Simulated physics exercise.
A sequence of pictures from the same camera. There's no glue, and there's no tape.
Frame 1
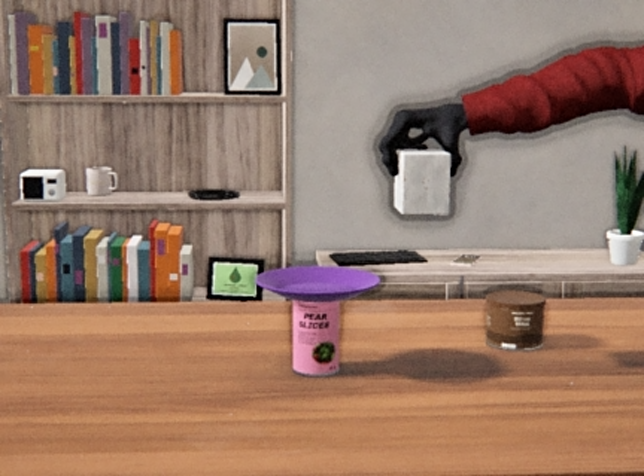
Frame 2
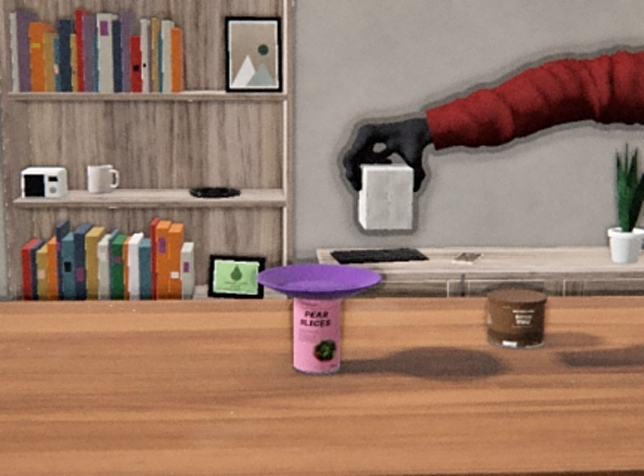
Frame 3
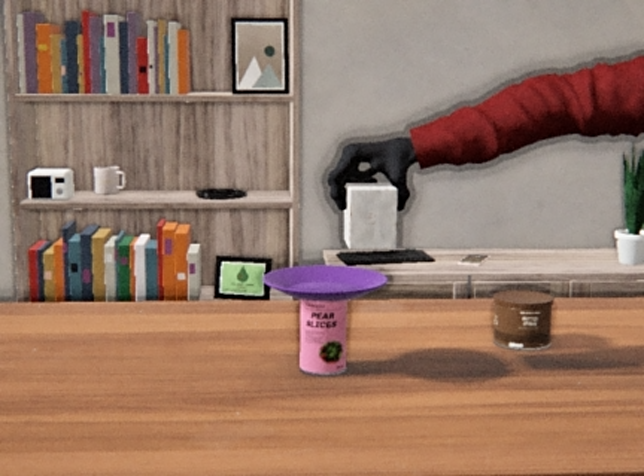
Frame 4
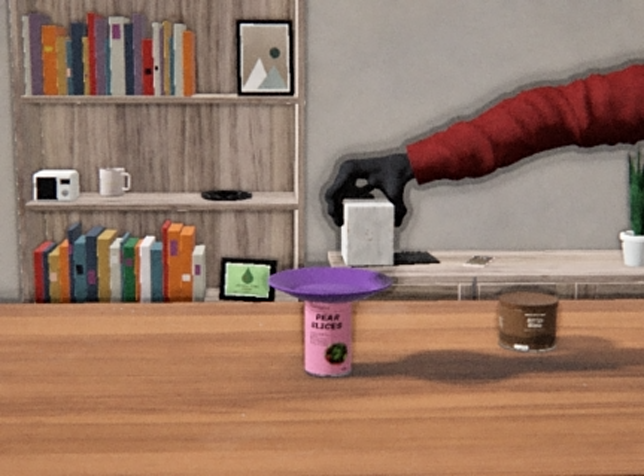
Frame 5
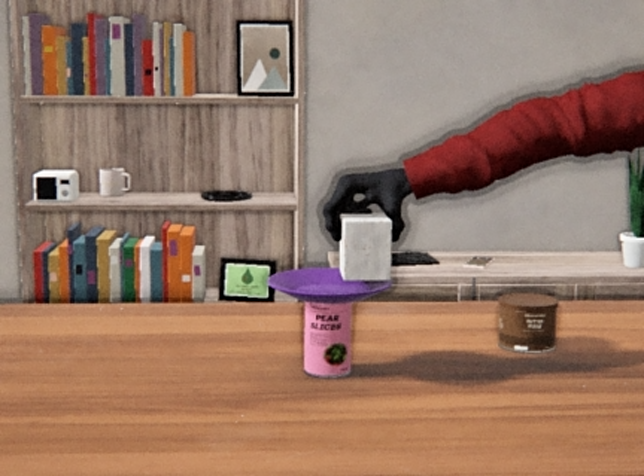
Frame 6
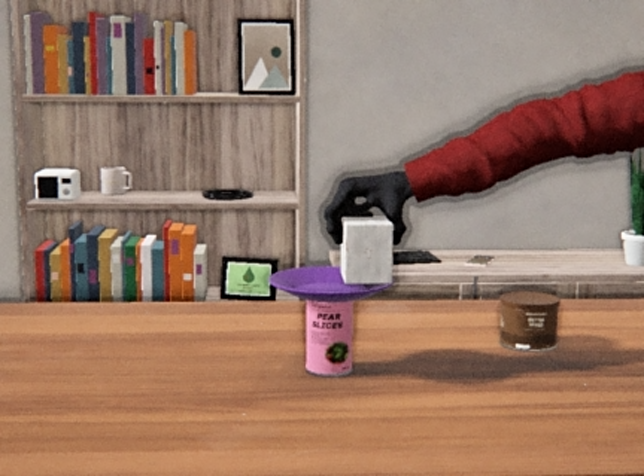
A black-gloved hand on a red-sleeved arm reaches in from the right, gripping a white block above a wooden table seen from the front, with bookshelves and a grey wall behind. A purple plate sits on a pink tin left of centre, with a brown tub to the right. The hand carries the block left and down to the plate's right side, as the view shifts slightly.
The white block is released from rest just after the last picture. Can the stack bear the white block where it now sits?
It stays upright.
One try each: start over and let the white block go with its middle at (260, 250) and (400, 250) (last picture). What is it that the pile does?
With the first placement the pile tips over, with the second it tips over.
Then, 0.70 s later than the last frame, all is still.
Then, 1.60 s later than the last frame, white block resting near (366, 250).
When it is over, all 4 as before. End places, in pixels of the last picture, white block near (366, 250). The pile stays up.
